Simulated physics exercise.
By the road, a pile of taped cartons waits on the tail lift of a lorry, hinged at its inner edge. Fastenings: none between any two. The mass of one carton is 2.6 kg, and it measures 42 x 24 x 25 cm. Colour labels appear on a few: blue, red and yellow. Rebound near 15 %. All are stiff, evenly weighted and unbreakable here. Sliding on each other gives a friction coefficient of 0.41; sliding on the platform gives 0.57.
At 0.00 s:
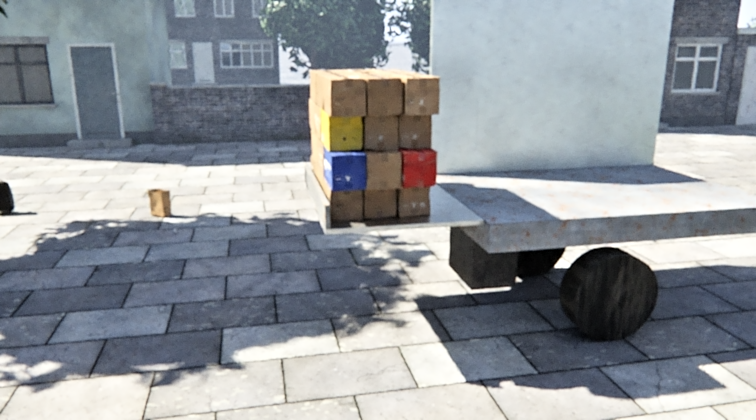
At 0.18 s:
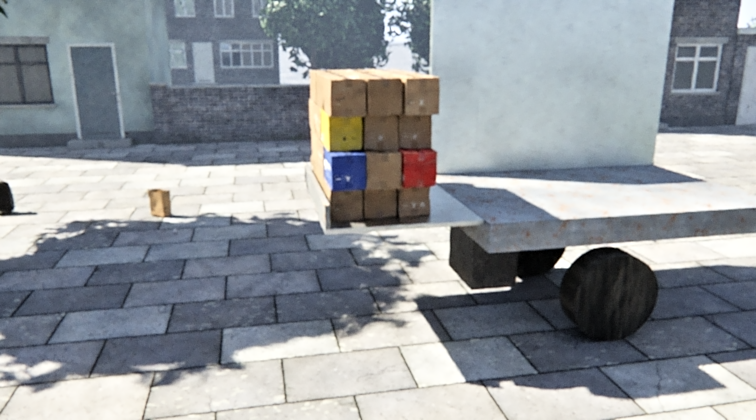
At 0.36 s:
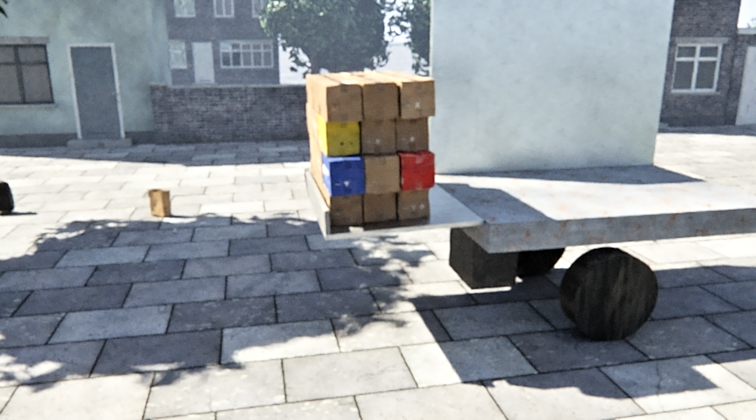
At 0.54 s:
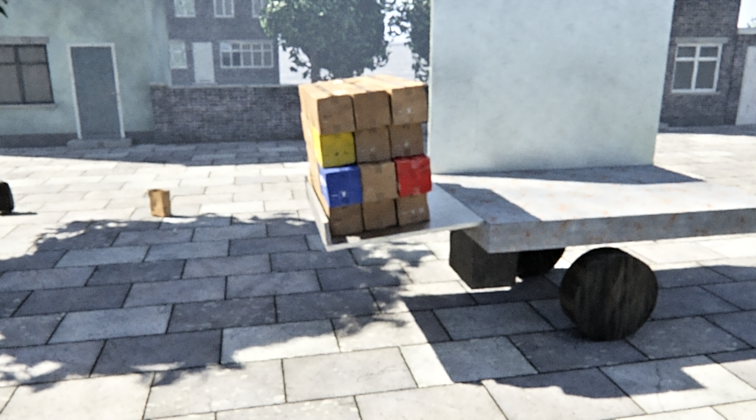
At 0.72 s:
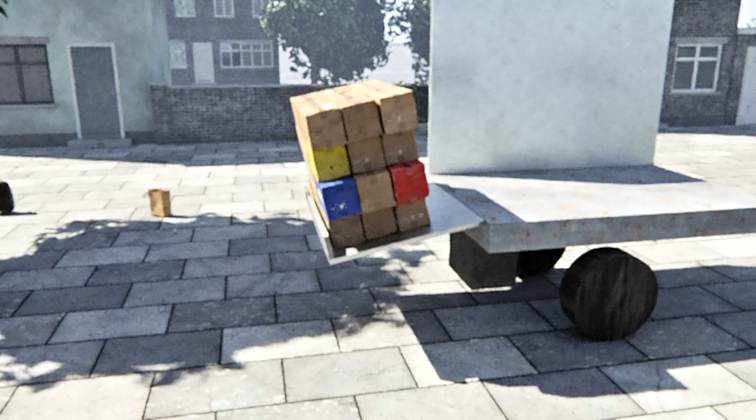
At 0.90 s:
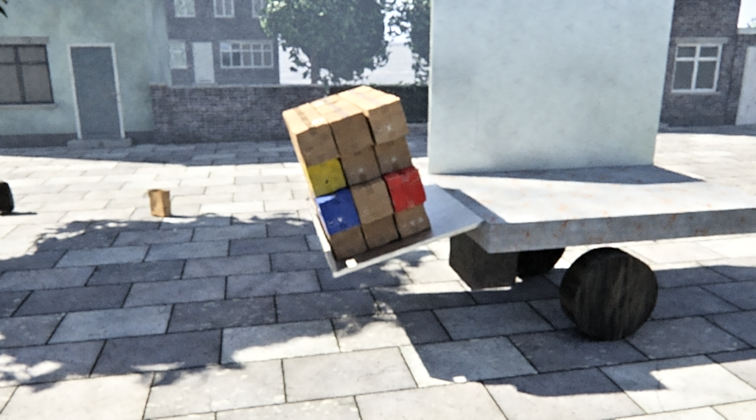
A stack of brown cartons, with a yellow and a blue one on its left side and a red one on its right, leans gradually leftward on a pale platform behind a flatbed-like vehicle. The still view looks across a sunlit paved yard with houses, a brick wall and a small box at left. The platform starts level, then its outer left edge tilts steadily downward, the cartons leaning together with it.
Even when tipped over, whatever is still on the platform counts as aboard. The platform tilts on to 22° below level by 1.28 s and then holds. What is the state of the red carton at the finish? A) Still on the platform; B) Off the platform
A.
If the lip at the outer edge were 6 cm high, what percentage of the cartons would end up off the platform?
You'd get 60 in a hundred.
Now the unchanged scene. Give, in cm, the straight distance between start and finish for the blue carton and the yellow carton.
Net shift, middle to middle: Blue 140 cm, yellow 170 cm.
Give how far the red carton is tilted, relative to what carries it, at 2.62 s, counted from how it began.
My estimate is close to 0°.
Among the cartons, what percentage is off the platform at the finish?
65 per cent.
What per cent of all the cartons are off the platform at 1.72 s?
50 %.
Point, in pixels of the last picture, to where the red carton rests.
Roughly at (357, 211).
By 1.10 s, slope 21°; none of the 36 cartons off the platform, 34 disturbed; red carton tilted 4°; yellow carton tilted 5°.
By 1.42 s, slope 22°; 12 of the 36 cartons off the platform; red carton tilted 17°; blue carton tilted 37°.
By 1.72 s, slope 22°; 18 of the 36 cartons off the platform; red carton moved 35 mm; yellow carton on its side.
By 2.62 s, slope 22°; 24 of the 36 cartons off the platform; red carton moved 46 mm; yellow carton on its side.
When it is over (6.8 s), slope 22°; 24 of the 36 cartons off the platform; red carton moved 33 cm; blue carton on its side; yellow carton on its side. In pixels of the last frame, middles, red carton near (357, 211), blue carton near (279, 341).
